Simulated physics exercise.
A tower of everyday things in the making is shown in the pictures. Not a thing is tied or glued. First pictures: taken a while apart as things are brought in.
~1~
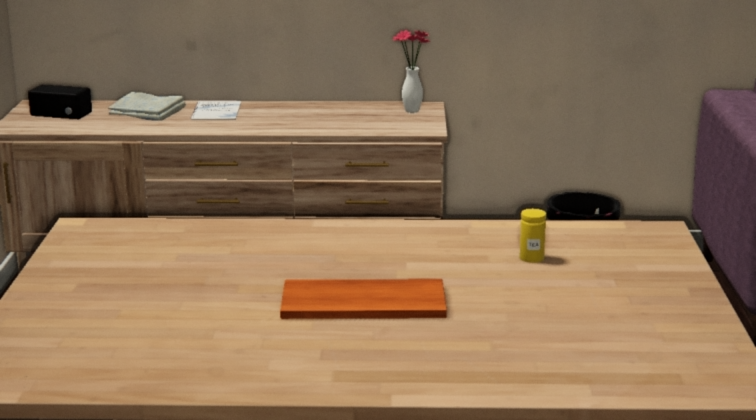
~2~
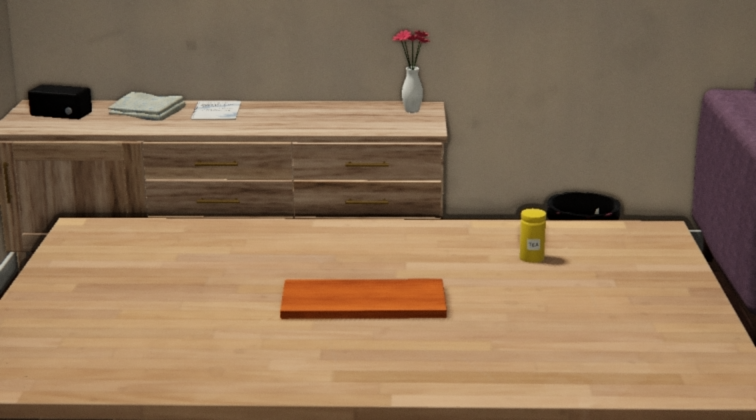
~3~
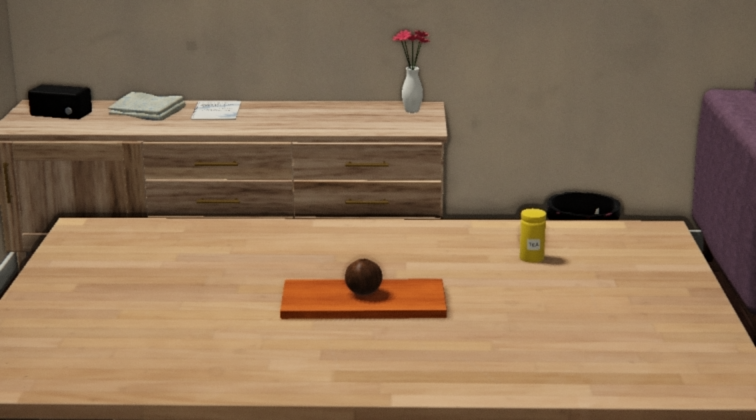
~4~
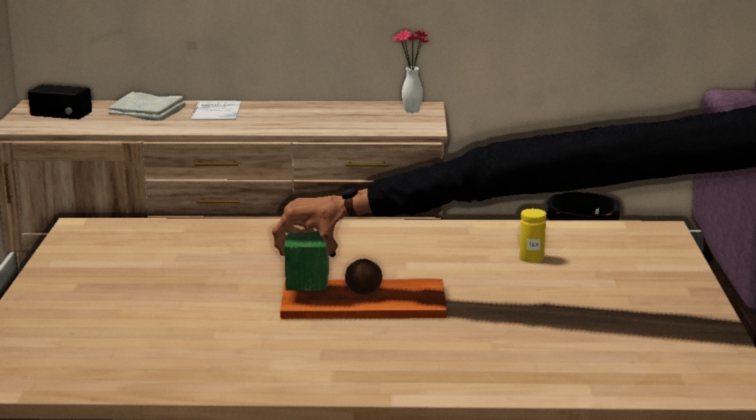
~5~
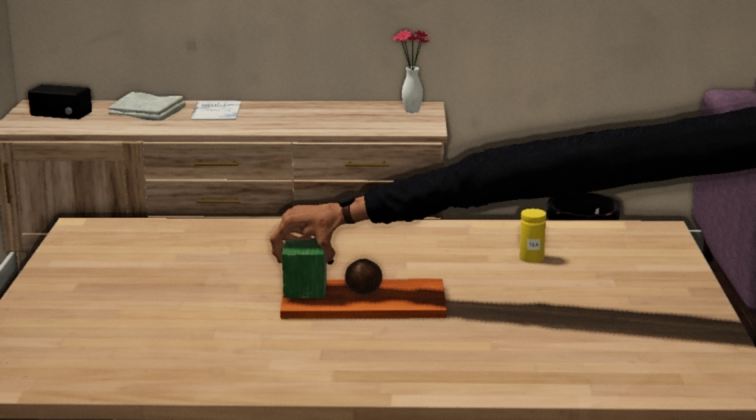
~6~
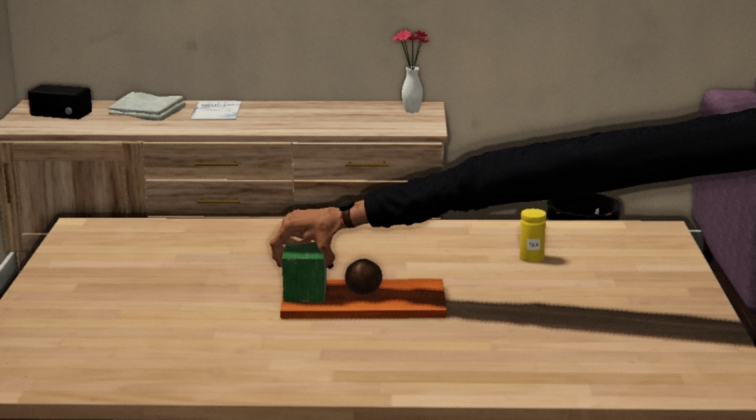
Dark round ball appearing on an orange board, then a hand lowering a green block onto the board's left end.
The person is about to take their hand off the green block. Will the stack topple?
No, it stays up.
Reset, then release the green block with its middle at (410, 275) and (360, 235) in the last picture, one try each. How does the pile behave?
It survives the first time and caves in the second time.
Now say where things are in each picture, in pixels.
The last thing is not in view yet; yellow shaker (533, 236), in the first frame.
The last thing is not in view yet; orange board (364, 299), in the second frame.
The last thing is not in view yet; brown onion (363, 276), in the third frame.
Still above its spot; green block (307, 260); yellow shaker (533, 236), in the fourth frame.
Still above its spot; green block (305, 268); orange board (364, 299), in the fifth frame.
Set down, still held; green block (305, 272); brown onion (363, 276), in the sixth frame.
Then, 0.20 s past the last view, nothing moves.
Then, 0.50 s past the last view, green block resting near (305, 272).
Finally, all 4 still in place. Final places as the last picture's camera would see them, green block near (305, 272). The pile keeps its balance.
